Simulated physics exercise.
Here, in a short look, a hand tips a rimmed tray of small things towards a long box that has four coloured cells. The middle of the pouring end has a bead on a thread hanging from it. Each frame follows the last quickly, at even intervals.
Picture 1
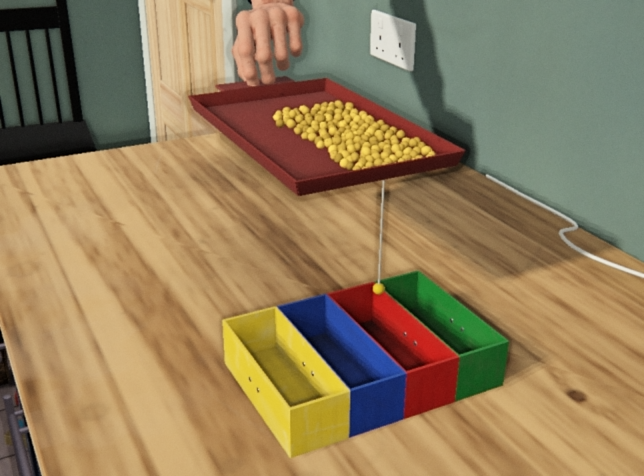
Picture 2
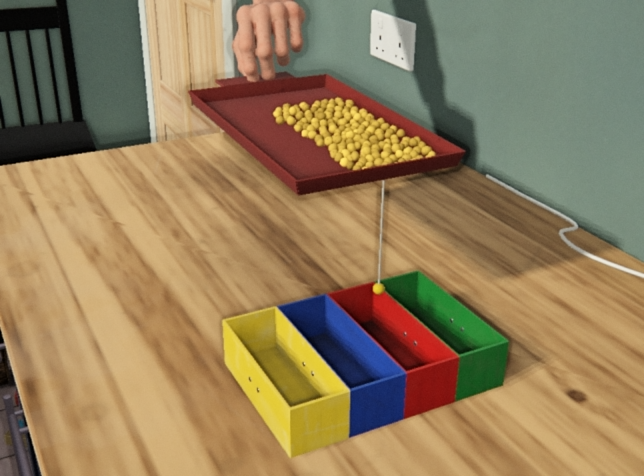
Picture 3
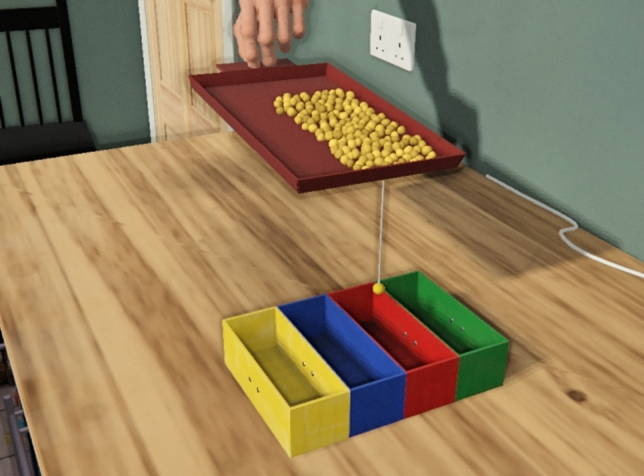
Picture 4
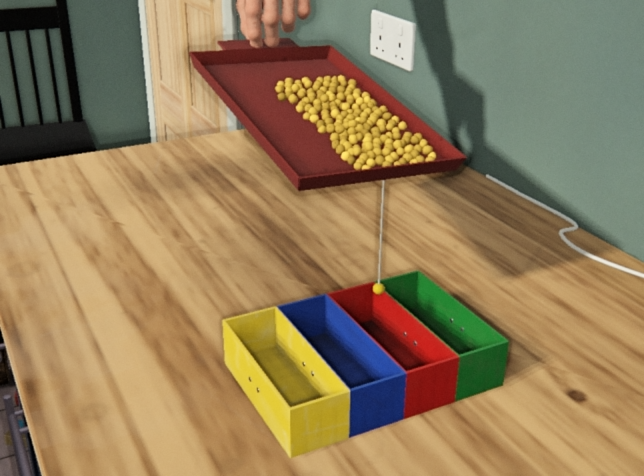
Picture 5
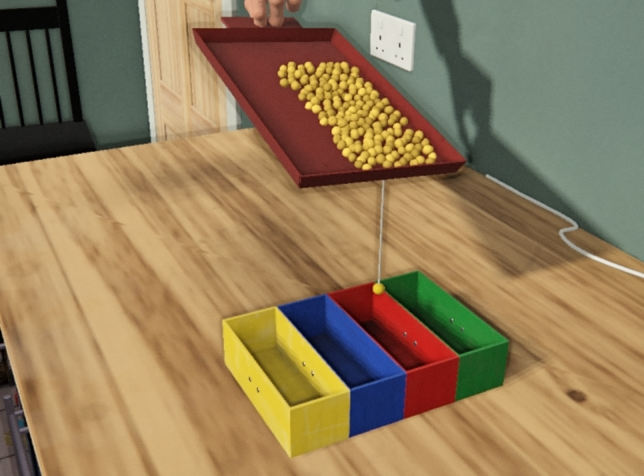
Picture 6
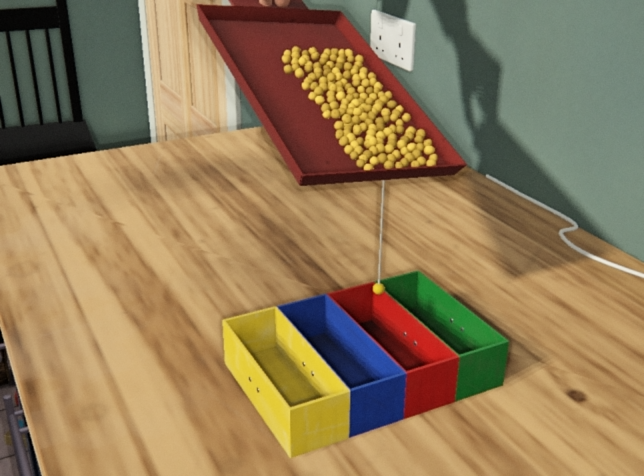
A dark red rimmed tray holding yellow puffed corn balls is tilted by a hand above a wooden table, seen from slightly above, with green walls, a white socket and a black chair behind. Below it sits a long box with yellow, blue, red and green cells, left to right, and a yellow bead hangs on a thread. The hand raises the tray's far end, slowly then more steeply, while the camera stays still.
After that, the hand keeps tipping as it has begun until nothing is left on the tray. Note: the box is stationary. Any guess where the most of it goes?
I'd say the green cell.
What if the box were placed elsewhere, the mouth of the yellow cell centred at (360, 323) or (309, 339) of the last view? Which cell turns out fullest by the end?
In turn: Red; the cell in green.
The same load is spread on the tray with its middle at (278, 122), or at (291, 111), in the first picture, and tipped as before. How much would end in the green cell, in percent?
First case: Some 30 %; second case: Some 30 %.
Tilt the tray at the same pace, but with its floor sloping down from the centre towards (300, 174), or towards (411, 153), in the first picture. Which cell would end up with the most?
That blue cell; the green one.
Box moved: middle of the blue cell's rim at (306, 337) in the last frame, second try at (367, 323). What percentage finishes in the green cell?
Near 20 % and 60 %.
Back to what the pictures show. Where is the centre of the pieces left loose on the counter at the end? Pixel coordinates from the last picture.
I'd mark it at about (493, 334).
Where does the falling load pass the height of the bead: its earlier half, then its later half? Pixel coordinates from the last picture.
At (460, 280) for the first part, then at (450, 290) for the others.
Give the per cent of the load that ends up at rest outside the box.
Call it some 50 percent of the pieces.
Shortly afterwards, tray tipped steeply; the whole lot on the tray.
Next, tray tipped past a quarter turn; near a quarter on the tray; a little in the green cell; only a few in the red cell; the bulk falling or outside the box.
Some moments later, tray tipped past a quarter turn; near a third in the green cell; a little in the red cell; near half falling or outside the box.
In the end, tray tipped past a quarter turn; near a third in the green cell; a little in the red cell; none at all in the yellow cell; none at all in the blue cell; near half outside the box.
